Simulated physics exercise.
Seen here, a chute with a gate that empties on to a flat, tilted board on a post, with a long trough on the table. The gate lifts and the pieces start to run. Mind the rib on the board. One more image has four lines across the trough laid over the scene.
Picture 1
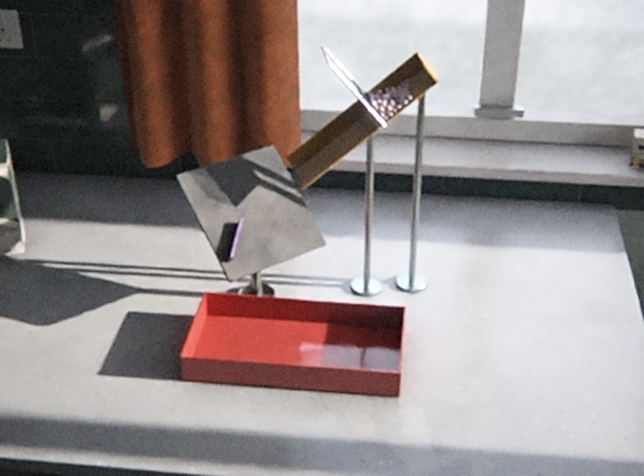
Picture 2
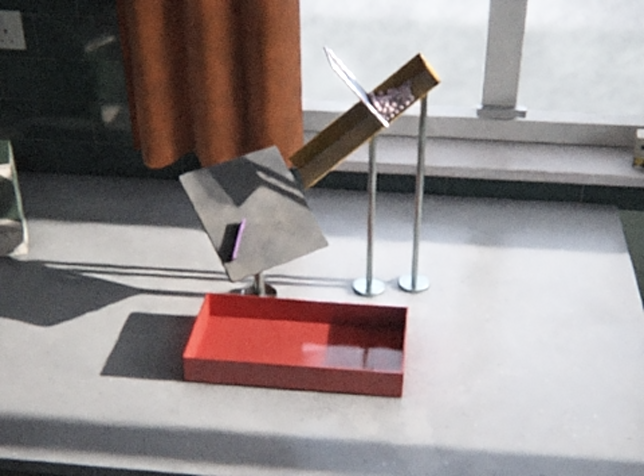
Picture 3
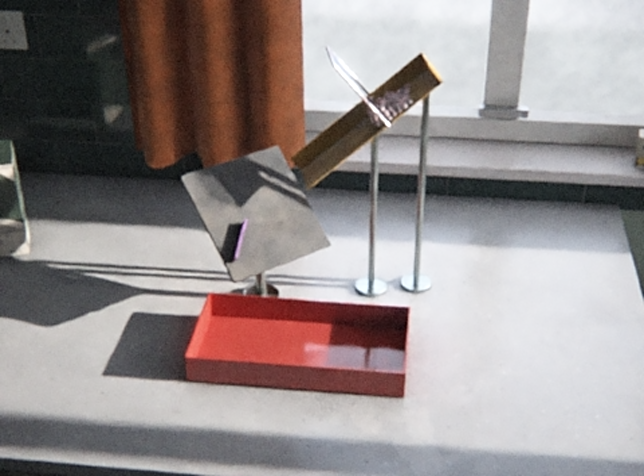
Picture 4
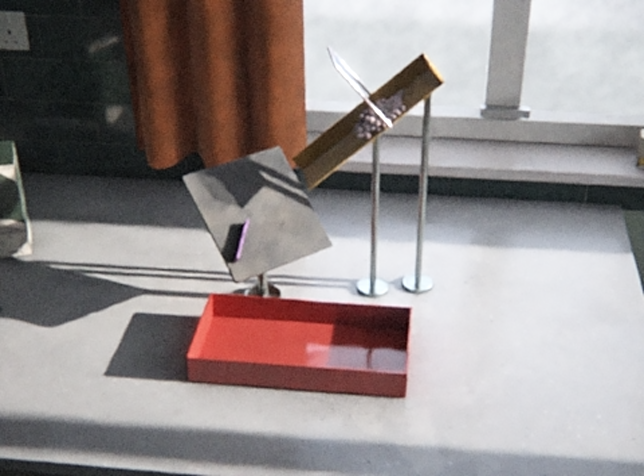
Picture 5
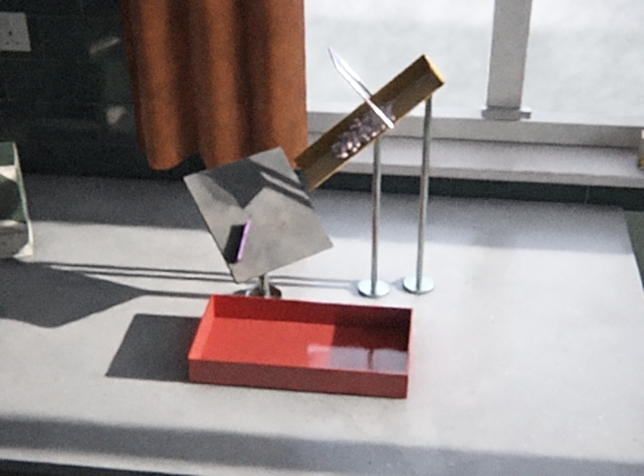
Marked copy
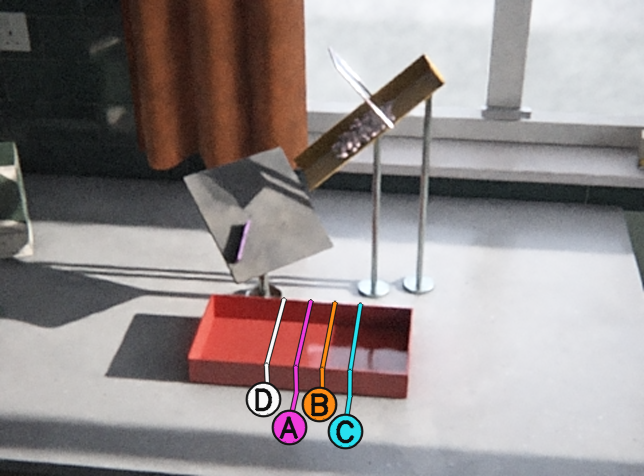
Small pale pearls sliding down a sloping wooden chute past a raised gate, above a tilted grey board and empty red trough.
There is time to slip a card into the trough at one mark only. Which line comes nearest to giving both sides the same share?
D.
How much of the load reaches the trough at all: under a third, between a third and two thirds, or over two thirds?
It is over two thirds.
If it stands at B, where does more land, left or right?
The left side.
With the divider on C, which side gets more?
The left side.
On the marked copy, line A crosses the front rim at (295, 366); line B crosses the front rim at (322, 368); line C crosses the front rim at (350, 370); line D crosses the front rim at (266, 364).
With A, of what is caught, the larger part on the left of the divider, roughly a quarter on the right.
With B, of what is caught, almost all on the left of the divider, about a tenth on the right.
With C, of what is caught, the larger part on the left of the divider, about a tenth on the right.
With D, of what is caught, roughly half on the left of the divider, roughly half on the right.
